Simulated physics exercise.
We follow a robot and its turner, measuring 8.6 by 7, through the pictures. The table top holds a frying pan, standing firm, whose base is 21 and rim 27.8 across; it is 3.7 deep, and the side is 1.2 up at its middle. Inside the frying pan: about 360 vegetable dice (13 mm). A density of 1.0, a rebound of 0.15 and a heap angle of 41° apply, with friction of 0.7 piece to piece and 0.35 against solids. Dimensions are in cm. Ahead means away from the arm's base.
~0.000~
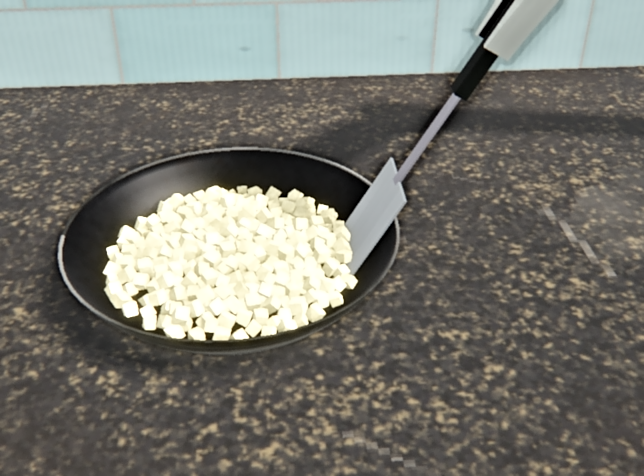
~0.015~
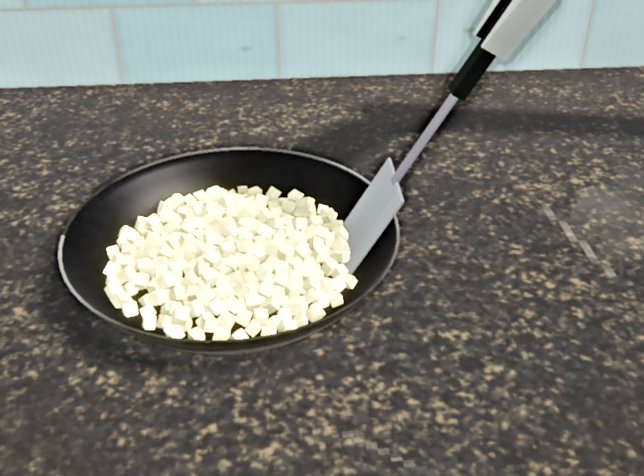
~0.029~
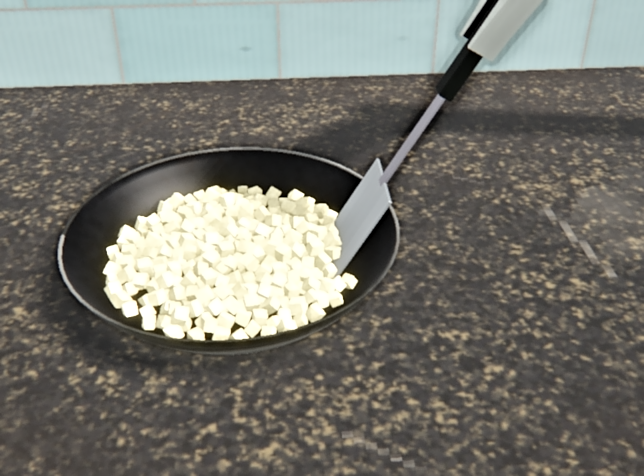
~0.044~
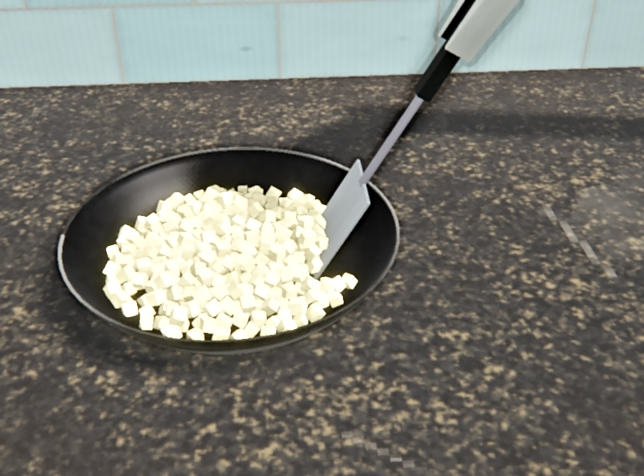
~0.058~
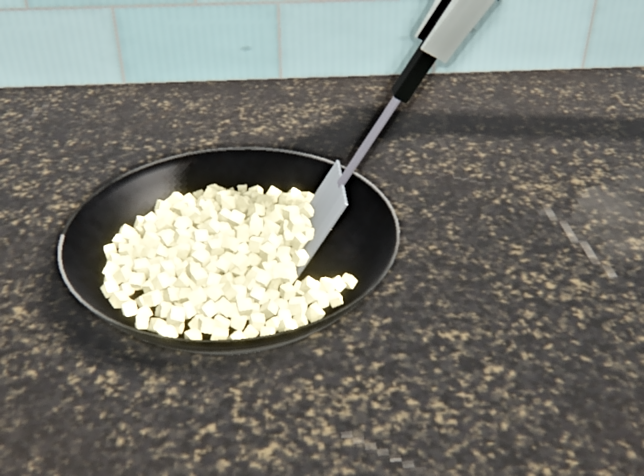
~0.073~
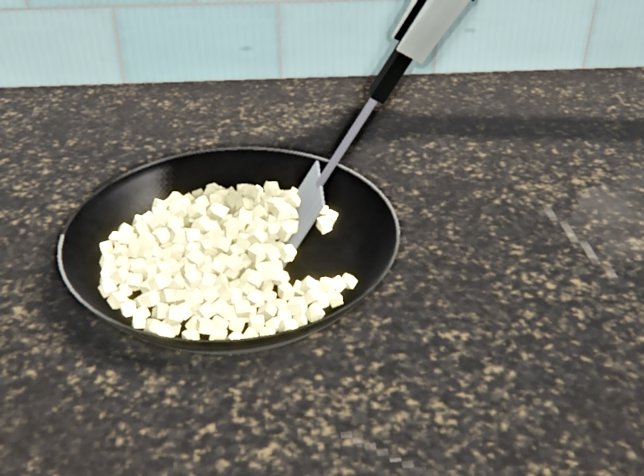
A robot's turner moves left through the pale vegetable dice in the black frying pan.
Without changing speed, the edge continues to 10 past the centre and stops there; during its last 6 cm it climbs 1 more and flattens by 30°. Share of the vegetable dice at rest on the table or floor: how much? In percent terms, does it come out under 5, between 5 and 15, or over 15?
It comes out over 15 %.
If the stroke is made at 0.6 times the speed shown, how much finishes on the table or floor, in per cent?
That comes to some 15 per cent, roughly.
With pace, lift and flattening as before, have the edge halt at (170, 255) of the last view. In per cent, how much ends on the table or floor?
5 %.
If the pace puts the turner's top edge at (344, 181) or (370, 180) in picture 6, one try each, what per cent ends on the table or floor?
That comes to some 15 and some 10 percent, in that order.
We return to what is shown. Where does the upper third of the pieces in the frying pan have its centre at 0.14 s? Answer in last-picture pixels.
It is centred at about (165, 227).
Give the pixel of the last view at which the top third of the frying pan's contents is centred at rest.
About (119, 236).
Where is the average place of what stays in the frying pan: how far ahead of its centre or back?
Roughly 4.5 centimetres ahead.
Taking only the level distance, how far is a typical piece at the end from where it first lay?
Roughly 6 cm.
After 0.11 s, sloping 60°, highest piece 8 above the table; 364 in the frying pan.
After 0.14 s, sloping 52°, highest piece 9 above the table; 363 in the frying pan, 1 on the blade or in flight.
After 0.36 s, sloping 30°, highest piece 14 above the table; 290 in the frying pan, 64 on the table or floor, 10 on the blade or in flight.
After 1.41 s, sloping 30°, highest piece 5 above the table; 290 in the frying pan, 74 on the table or floor.
In the end, 290 in the frying pan, 74 on the table or floor. That is 20 % on the table or floor.
